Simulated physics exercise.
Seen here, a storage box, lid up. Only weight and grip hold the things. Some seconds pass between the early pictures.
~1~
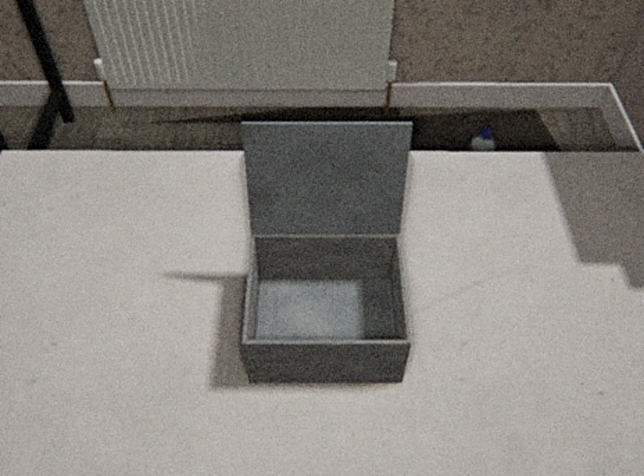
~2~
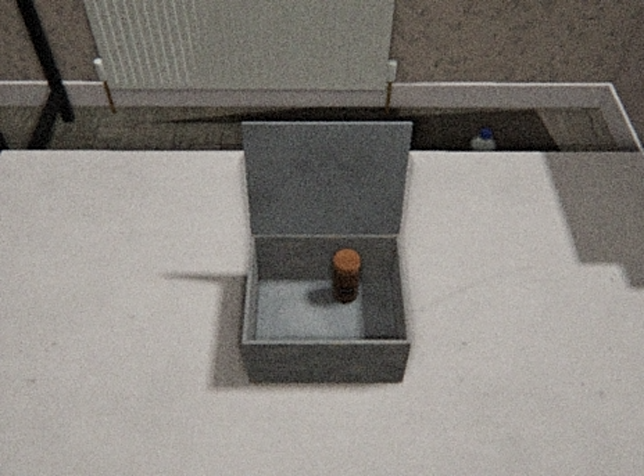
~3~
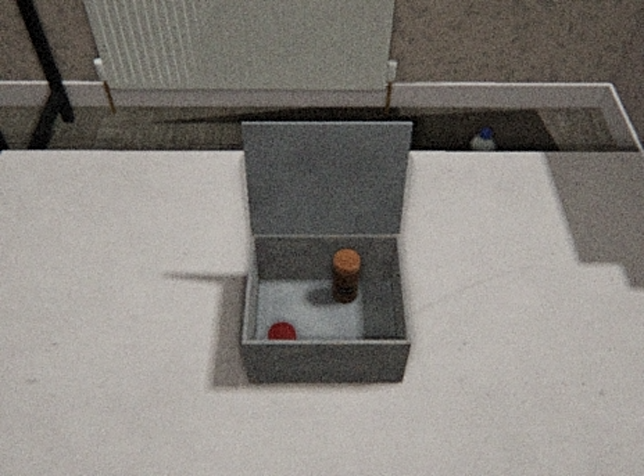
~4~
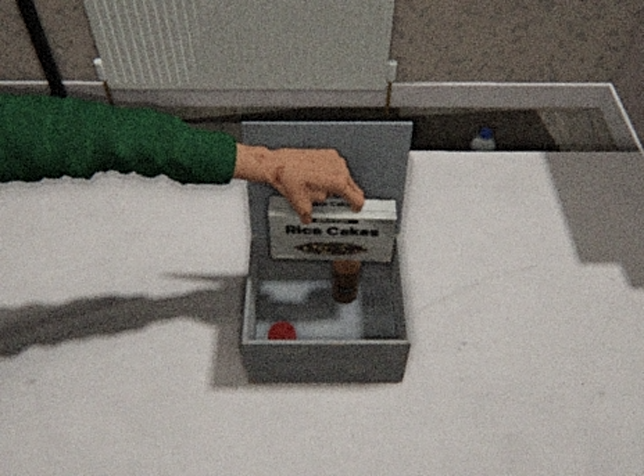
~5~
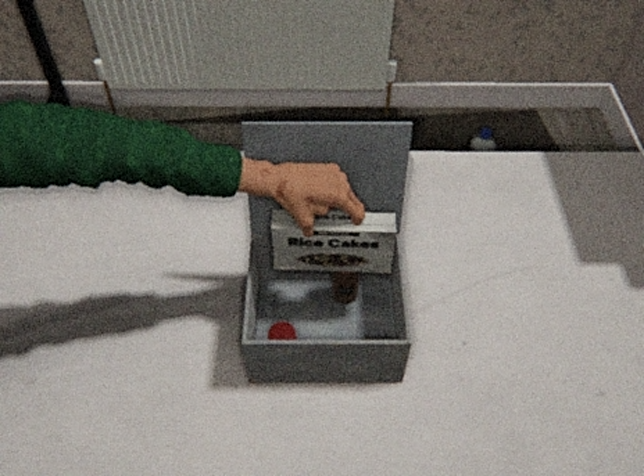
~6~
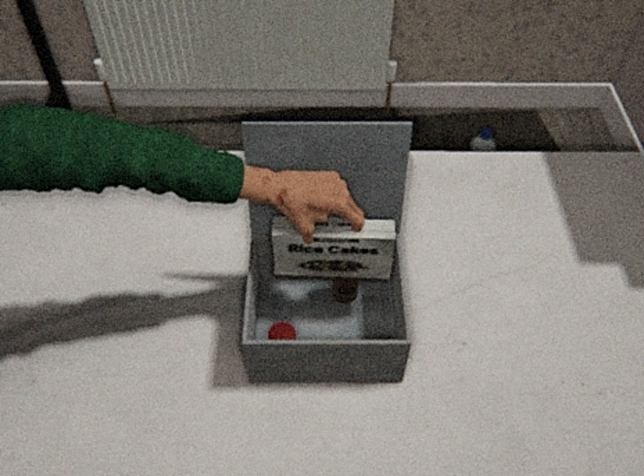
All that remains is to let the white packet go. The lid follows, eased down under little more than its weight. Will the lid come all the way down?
The lid closes.
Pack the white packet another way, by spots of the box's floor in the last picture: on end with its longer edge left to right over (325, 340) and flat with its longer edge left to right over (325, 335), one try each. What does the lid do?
First try: It will not close; second try: It sits on the rim.
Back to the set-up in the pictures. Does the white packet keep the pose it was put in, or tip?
The white packet tips.
Then, 0.50 s on from there, white packet on its side near (331, 314).
Then, 1.50 s on from there, lid 66° above the rim; white packet on its side near (319, 319).
Then, 2.10 s on from there, lid 20° above the rim; white packet on its side near (319, 319).
In the end, lid shut; toppled in the box, white packet; the other 2 unmoved. At the end, from the last picture's camera, white packet near (319, 319).
